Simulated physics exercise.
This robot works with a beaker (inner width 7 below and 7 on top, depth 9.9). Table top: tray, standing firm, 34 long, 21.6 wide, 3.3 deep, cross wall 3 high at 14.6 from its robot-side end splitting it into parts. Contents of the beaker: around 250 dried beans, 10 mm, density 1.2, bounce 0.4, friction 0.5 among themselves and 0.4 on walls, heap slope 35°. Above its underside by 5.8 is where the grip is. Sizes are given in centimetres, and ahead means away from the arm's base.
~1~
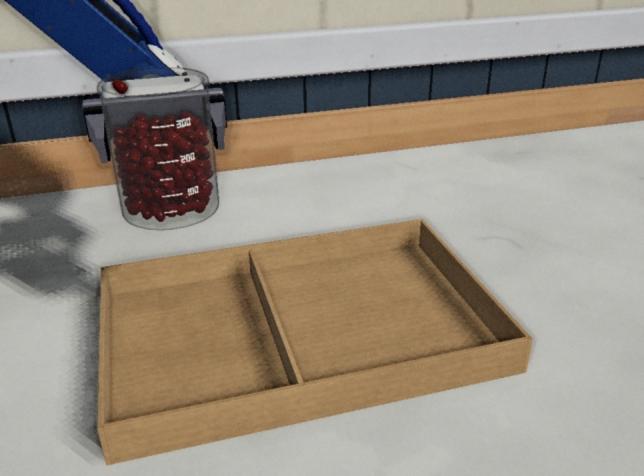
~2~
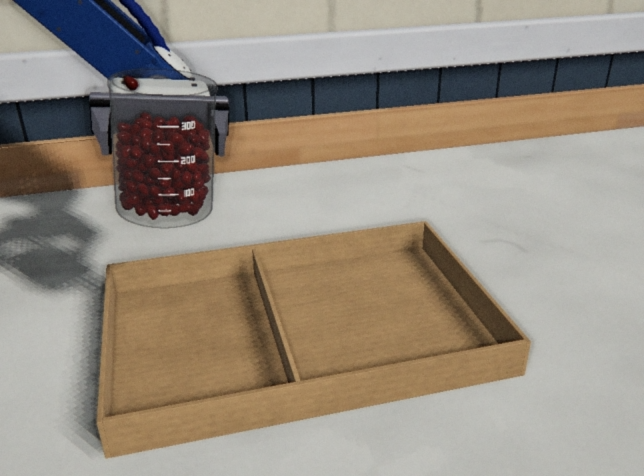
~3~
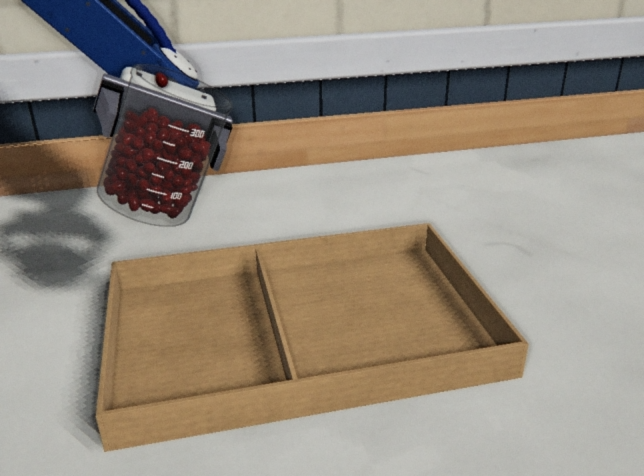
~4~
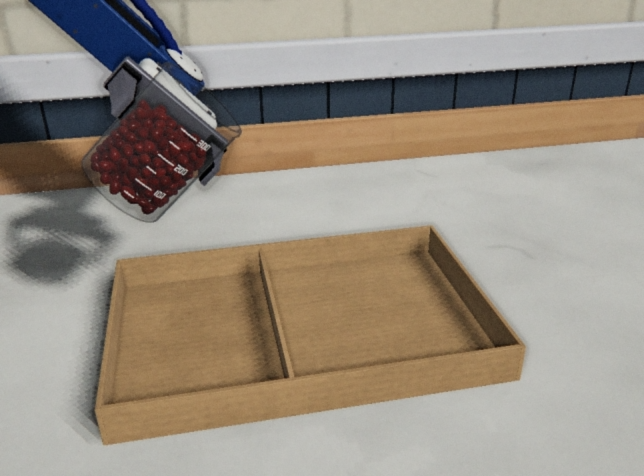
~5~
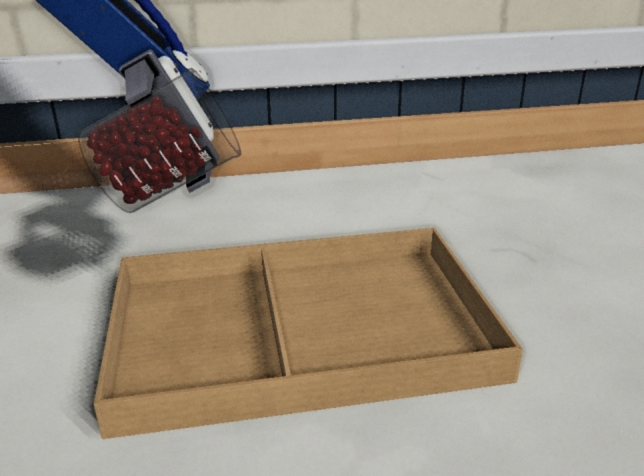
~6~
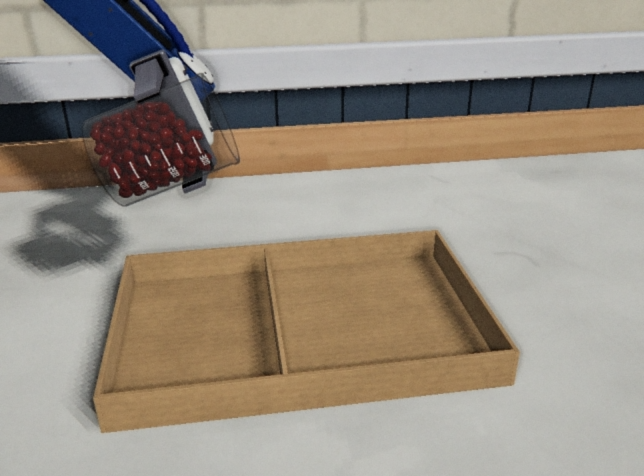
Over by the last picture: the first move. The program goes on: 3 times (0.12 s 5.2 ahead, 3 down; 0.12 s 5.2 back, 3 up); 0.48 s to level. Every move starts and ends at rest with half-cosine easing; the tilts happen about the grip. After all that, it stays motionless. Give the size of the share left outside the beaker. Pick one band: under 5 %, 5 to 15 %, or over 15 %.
Over 15 %.
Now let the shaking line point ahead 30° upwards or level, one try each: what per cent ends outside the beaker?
Try one gives about 90 in a hundred, try two about 60 in a hundred.
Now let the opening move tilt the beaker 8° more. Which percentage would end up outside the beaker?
Around 45 in a hundred, I'd say.
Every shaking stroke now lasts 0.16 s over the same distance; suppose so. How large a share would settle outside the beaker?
10 %.
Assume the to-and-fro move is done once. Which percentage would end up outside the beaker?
Estimate: Around 10 %.
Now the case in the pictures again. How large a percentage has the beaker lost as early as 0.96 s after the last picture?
Roughly 30 percent.
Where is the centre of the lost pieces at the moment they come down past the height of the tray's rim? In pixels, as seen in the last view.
Near (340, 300).
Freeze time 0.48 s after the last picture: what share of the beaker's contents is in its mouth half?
Around 40 per cent of it.
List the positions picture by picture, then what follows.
In the first picture, the beaker middle at (163, 150), level; upper third of the load around (163, 140), from x 120 to 210, top at y 90; 246 in the beaker.
In the second picture, the beaker middle at (164, 149), tilted 7° forward; upper third of the load around (160, 141), from x 125 to 205, top at y 85.
In the third picture, the beaker middle at (163, 148), tilted 25° forward; upper third of the load around (153, 139), from x 110 to 205, top at y 80.
In the fourth picture, the beaker middle at (161, 146), tilted 46° forward; upper third of the load around (148, 137), from x 95 to 200, top at y 105.
In the fifth picture, the beaker middle at (161, 143), tilted 64° forward; upper third of the load around (144, 131), from x 90 to 200, top at y 105.
In the sixth picture, the beaker middle at (162, 142), tilted 71° forward; upper third of the load around (142, 129), from x 95 to 205, top at y 110; 246 in the beaker.
Then, 0.48 s on, tilted 71° forward, highest piece 21 above the table; 198 in the beaker, 24 in the far-side part, 4 in the robot-side part, 20 in flight or on a rim.
Then, 0.96 s on, tilted 36° forward, highest piece 21 above the table; 177 in the beaker, 59 in the far-side part, 9 in the robot-side part, 1 on the table or floor.
Then, 1.40 s on, level, highest piece 23 above the table; 177 in the beaker, 59 in the far-side part, 9 in the robot-side part, 1 on the table or floor.
Then, 2.45 s on, level, highest piece 23 above the table; 177 in the beaker, 59 in the far-side part, 9 in the robot-side part, 1 on the table or floor.
In the end, 177 in the beaker, 59 in the far-side part, 9 in the robot-side part, 1 on the table or floor. That is 28 % outside the beaker.
